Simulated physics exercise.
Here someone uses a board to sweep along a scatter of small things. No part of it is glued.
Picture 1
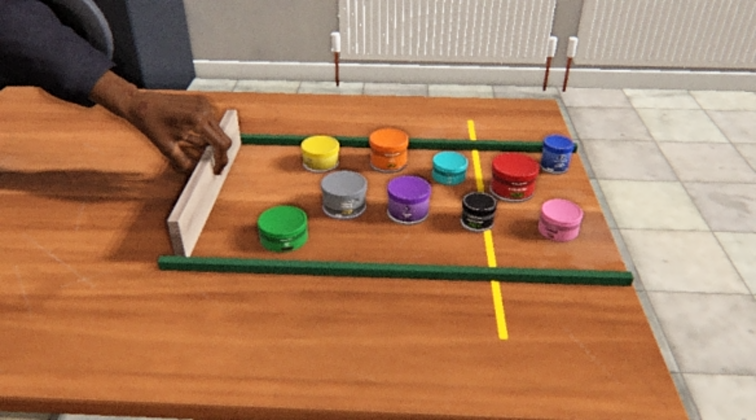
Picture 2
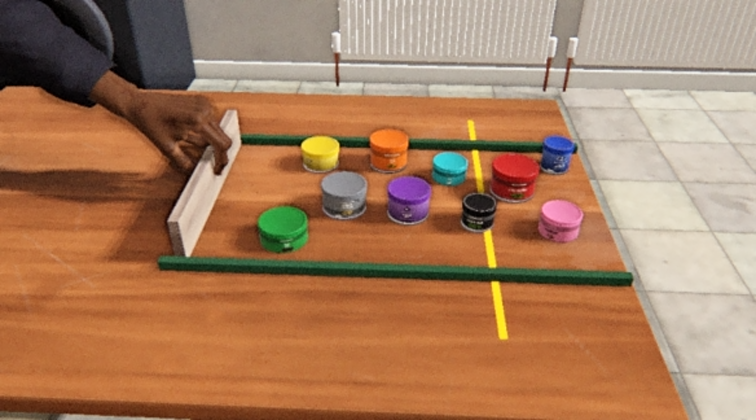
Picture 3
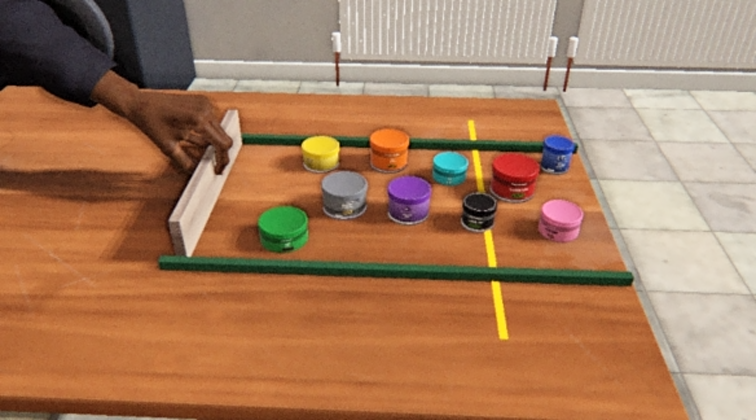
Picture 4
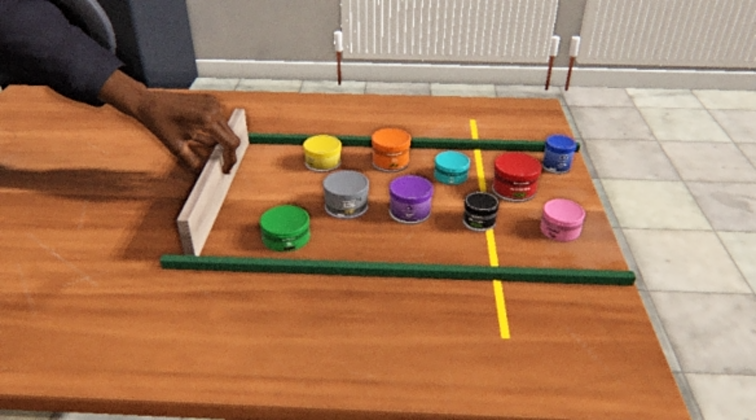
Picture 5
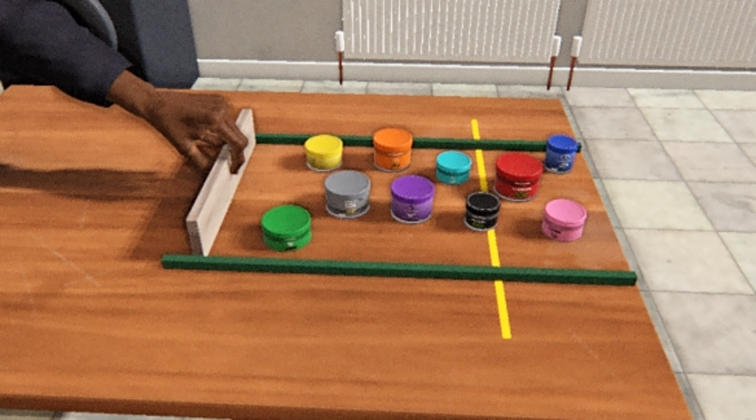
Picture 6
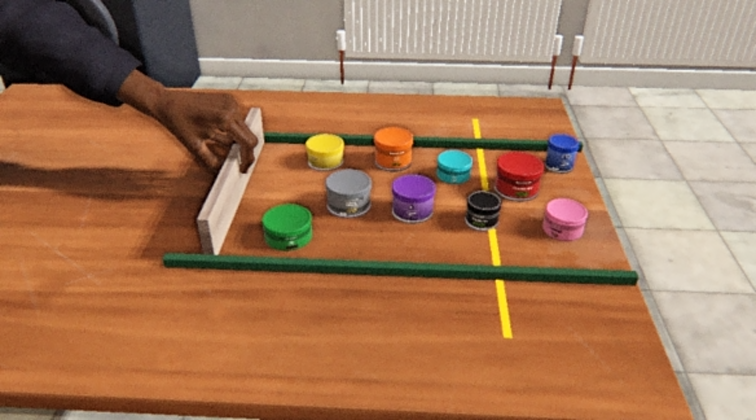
A hand slides a pale board slightly right behind colourful tubs that stay nearly still.
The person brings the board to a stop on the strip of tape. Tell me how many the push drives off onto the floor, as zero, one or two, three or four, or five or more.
I expect every piece to stay on the table.
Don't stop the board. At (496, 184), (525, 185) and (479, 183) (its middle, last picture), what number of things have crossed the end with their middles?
0, 2 and 0.
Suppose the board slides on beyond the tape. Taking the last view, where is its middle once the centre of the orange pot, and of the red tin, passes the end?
The middle is at (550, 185) when it's the orange pot, and at (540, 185) when it's the red tin.
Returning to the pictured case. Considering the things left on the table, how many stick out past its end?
Expected count: 0.
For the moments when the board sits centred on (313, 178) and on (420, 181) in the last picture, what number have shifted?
Tally: 2; 7.
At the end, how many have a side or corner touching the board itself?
3 in contact.
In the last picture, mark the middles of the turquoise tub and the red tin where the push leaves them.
Result: One at about (513, 177), the other at about (553, 183).
A little later, none off yet; blue tin at rest near (561, 154); pink tub at rest near (565, 220); red tin at rest near (518, 177).
When it is over, the number that fall off is zero.
